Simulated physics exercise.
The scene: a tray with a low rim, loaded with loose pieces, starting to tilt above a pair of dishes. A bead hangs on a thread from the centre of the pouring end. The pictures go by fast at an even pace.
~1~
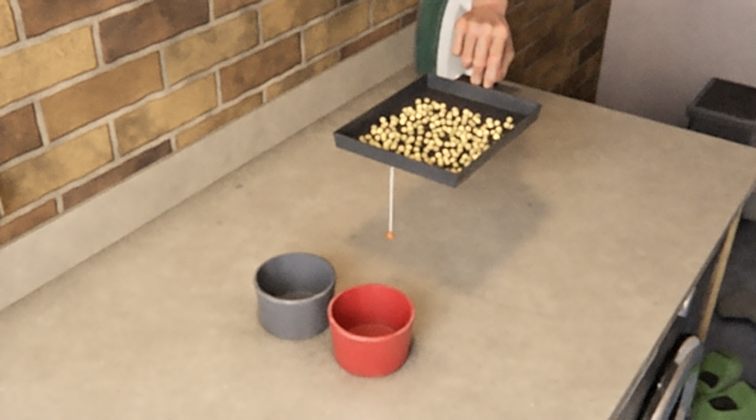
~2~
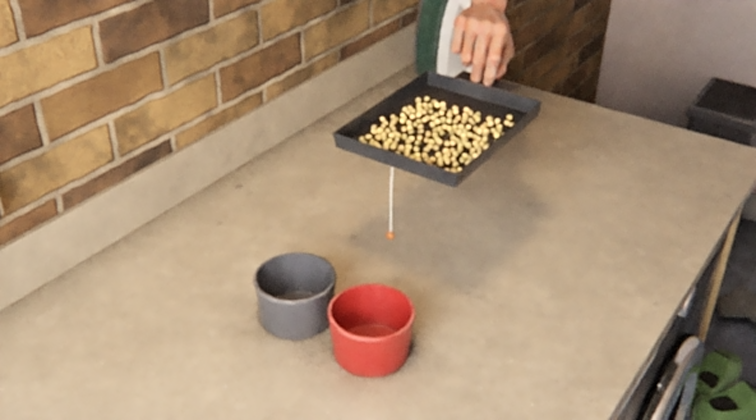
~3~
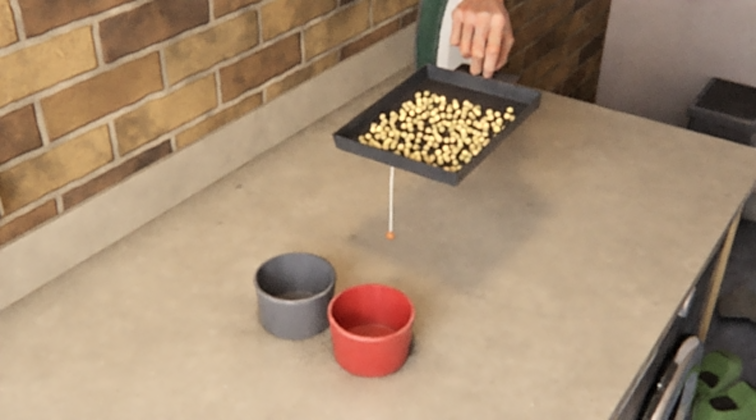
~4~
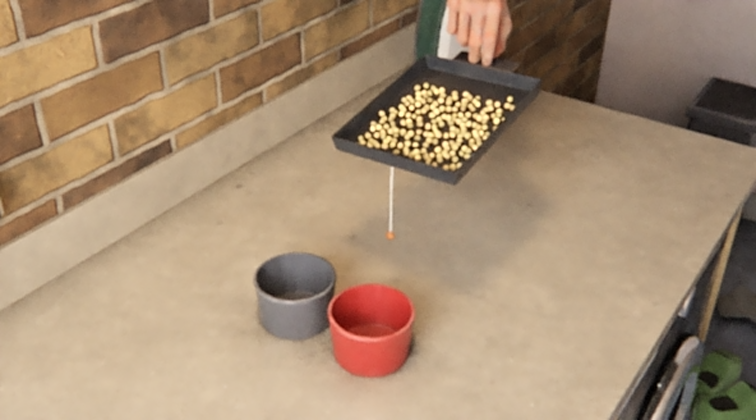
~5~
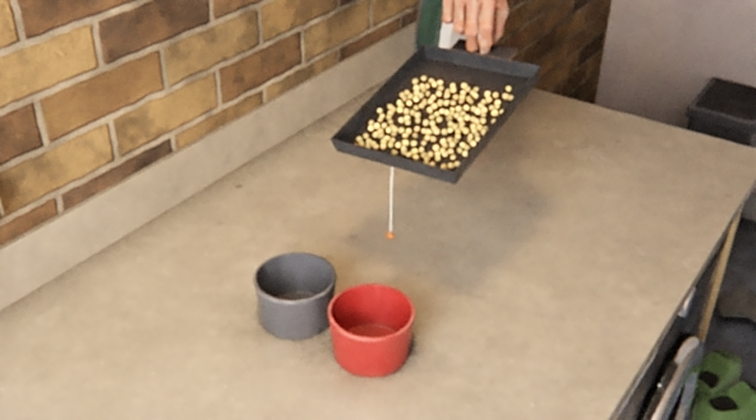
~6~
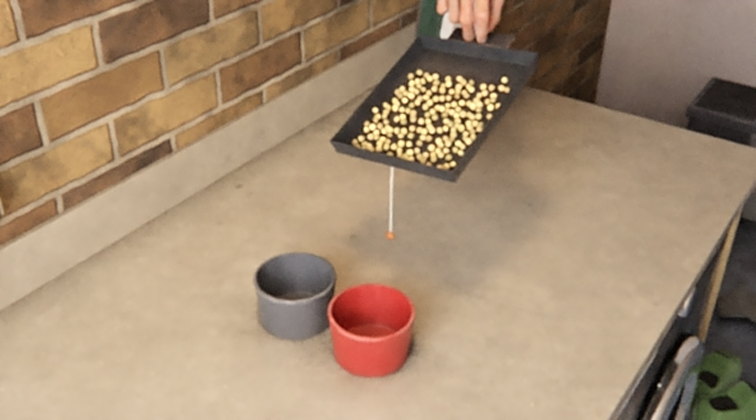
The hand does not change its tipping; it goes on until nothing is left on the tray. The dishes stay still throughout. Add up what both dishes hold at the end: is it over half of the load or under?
It comes to under half.
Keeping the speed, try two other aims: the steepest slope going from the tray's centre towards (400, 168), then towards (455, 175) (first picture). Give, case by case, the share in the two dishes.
First case: 20 %; second case: 0 %.
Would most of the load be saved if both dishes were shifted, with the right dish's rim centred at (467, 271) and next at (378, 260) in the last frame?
Try 1: A minority of it. Try 2: A majority of it.
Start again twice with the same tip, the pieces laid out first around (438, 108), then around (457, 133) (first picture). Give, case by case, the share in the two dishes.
Around 0 percent the first time and around 10 percent the second time.
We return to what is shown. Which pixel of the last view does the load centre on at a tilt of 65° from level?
Close to (383, 139).
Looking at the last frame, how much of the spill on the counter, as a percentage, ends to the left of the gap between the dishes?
Left fraction: Around 60 per cent.
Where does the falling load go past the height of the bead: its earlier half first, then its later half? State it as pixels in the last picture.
I'd put it at roughly (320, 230), and after that at roughly (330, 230).
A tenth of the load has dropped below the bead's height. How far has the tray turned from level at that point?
Somewhere near 100°.
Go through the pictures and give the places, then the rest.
Corners of the pouring end (336, 132) and (456, 172), level; middle of the load (435, 136), soya beans; left dish (270, 313); right dish (347, 350); bead on its thread (390, 235), in the first picture.
Corners of the pouring end (336, 132) and (456, 172), level; middle of the load (435, 135), in the second picture.
Corners of the pouring end (335, 134) and (456, 172), tipped barely, lowest at the left corner; middle of the load (435, 132), in the third picture.
Corners of the pouring end (334, 136) and (454, 171), tipped a little, lowest at the left corner; middle of the load (435, 127), in the fourth picture.
Corners of the pouring end (334, 138) and (453, 170), tipped a little, lowest at the left corner; middle of the load (433, 123), in the fifth picture.
Corners of the pouring end (333, 140) and (452, 170), tipped clearly, lowest at the left corner; middle of the load (428, 121), almost all on the move; left dish (270, 313); right dish (347, 350), in the sixth picture.
Just after the last frame, tray tipped steeply; almost all on the tray; just a few in the air.
A moment on, tray tipped past a quarter turn; roughly half on the tray; just a few in the left dish; roughly a quarter outside both; roughly a third in the air.
Further on, tray tipped past a quarter turn; just a few in the right dish; about a tenth in the left dish; almost all outside both.
When it is over, tray tipped past a quarter turn; just a few in the right dish; about a tenth in the left dish; almost all outside both.
